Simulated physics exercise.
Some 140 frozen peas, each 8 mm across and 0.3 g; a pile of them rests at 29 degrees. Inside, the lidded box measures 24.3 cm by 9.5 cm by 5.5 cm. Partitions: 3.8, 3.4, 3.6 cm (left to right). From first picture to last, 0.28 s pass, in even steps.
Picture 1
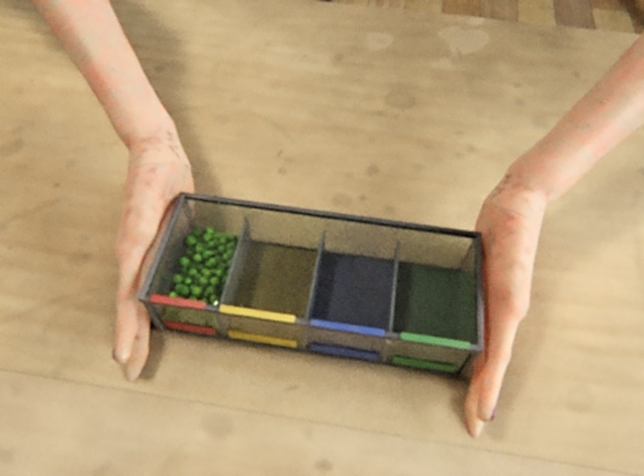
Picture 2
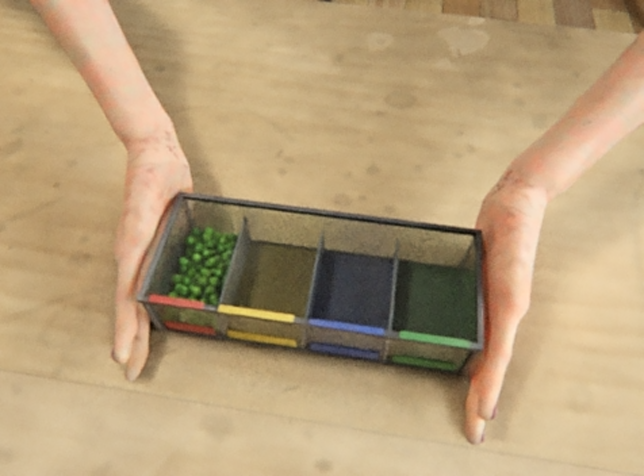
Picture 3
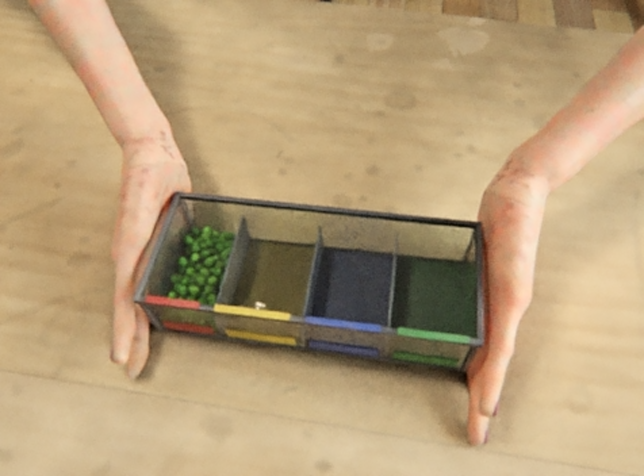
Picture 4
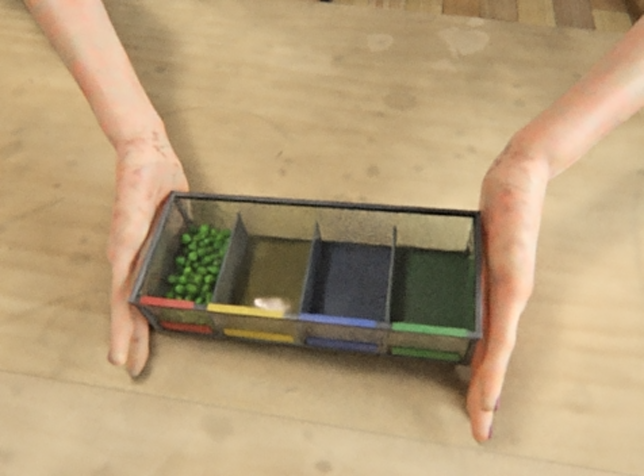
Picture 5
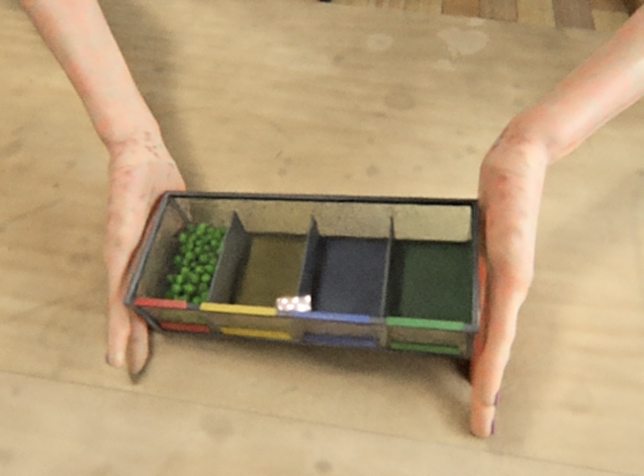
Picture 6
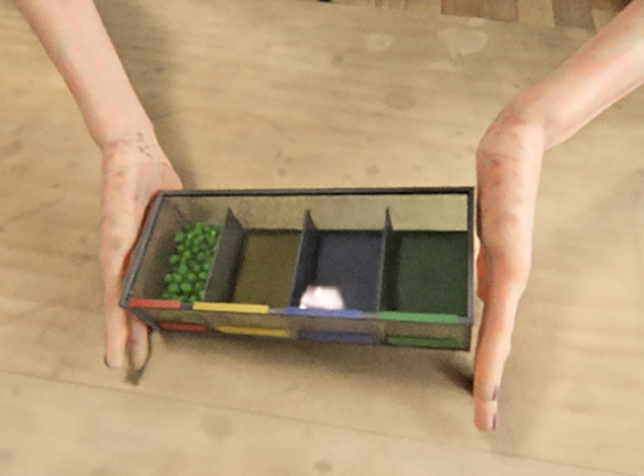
Clear divided box tilting slightly toward its front left corner between two hands, the green peas staying bunched in the leftmost compartment.
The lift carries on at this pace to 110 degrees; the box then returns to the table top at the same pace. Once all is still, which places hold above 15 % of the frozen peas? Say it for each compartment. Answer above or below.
Red above, blue below, green below, yellow below.
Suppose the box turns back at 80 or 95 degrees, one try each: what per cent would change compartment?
Some 0 and 0 per cent.
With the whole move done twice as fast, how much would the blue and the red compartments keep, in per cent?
In that case blue 0; red 100.
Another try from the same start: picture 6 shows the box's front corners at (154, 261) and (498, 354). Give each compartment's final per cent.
Red 35, blue 0, green 60, yellow 5.
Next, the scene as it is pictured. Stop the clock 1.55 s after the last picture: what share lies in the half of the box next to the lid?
Roughly 40 per cent.
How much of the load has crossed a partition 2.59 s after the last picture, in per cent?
Roughly 0 per cent.
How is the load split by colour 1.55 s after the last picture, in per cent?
Red 100, blue 0, green 0, yellow 0.
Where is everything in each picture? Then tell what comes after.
The first frame shows box tilt 0 degrees, front corners at (146, 296) and (477, 346); red 100 %.
The second frame shows box tilt 1 degrees, front corners at (144, 297) and (477, 345).
The third frame shows box tilt 3 degrees, front corners at (141, 298) and (477, 340), lowest corner left front.
The fourth frame shows box tilt 7 degrees, front corners at (136, 299) and (475, 333), lowest corner left front.
The fifth frame shows box tilt 10 degrees, front corners at (131, 300) and (472, 326), lowest corner left front.
The sixth frame shows box tilt 14 degrees, front corners at (126, 301) and (467, 319), lowest corner left front; red 100 %.
Then, 1.55 s after the last picture, tilt 110 degrees; red 100 %.
Then, 2.59 s after the last picture, tilt 50 degrees; red 100 %.
Then, 3.60 s after the last picture, tilt 0 degrees; red 100 %.
In the end, red 100 %, blue 0 %, green 0 %, yellow 0 %.
